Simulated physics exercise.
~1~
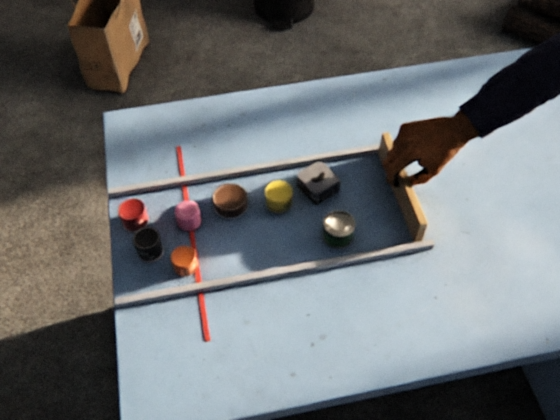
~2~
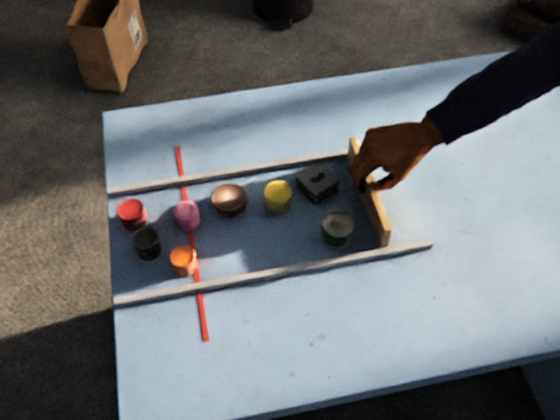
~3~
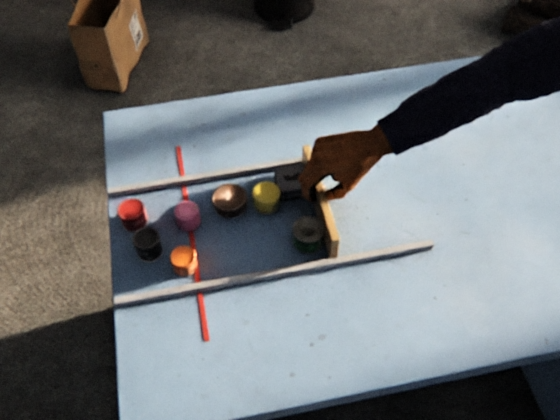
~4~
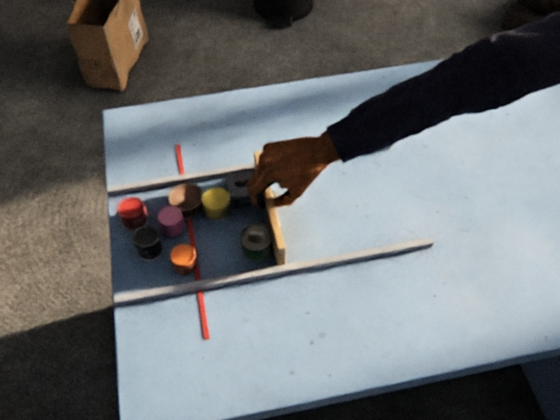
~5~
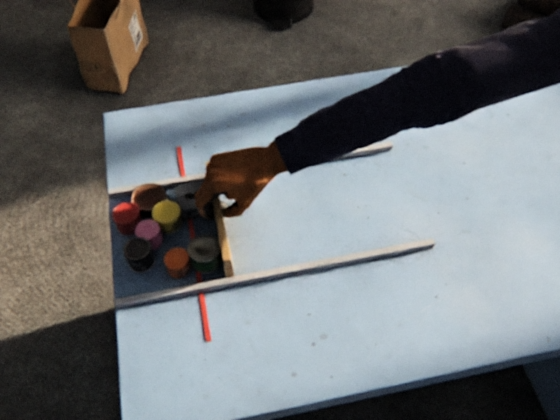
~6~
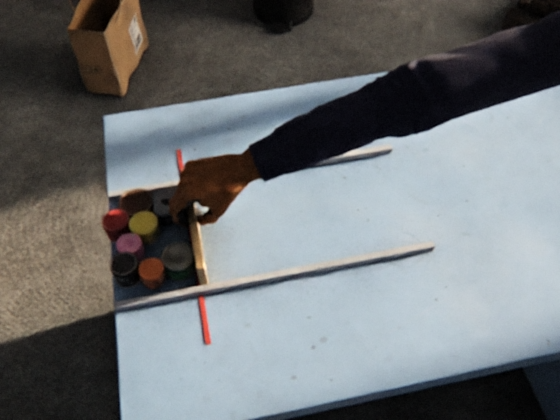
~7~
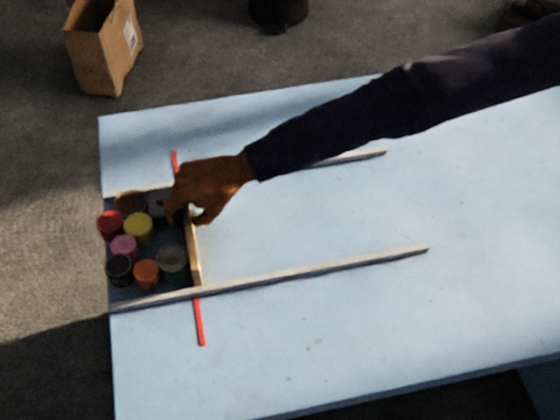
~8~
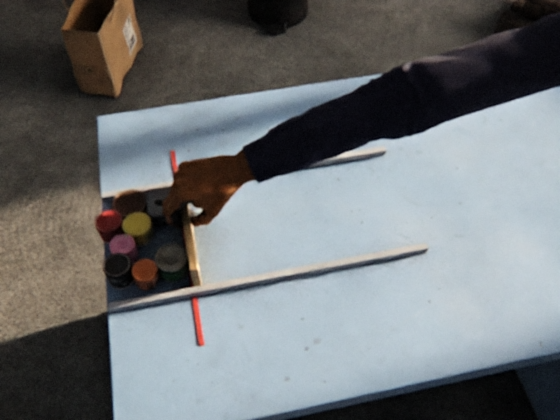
A hand slid a wooden board leftward between two rails on a pale blue table, gathering small colourful pots and a grey case into a tight cluster near the edge, then stopped around the red tape with everything still on the table.
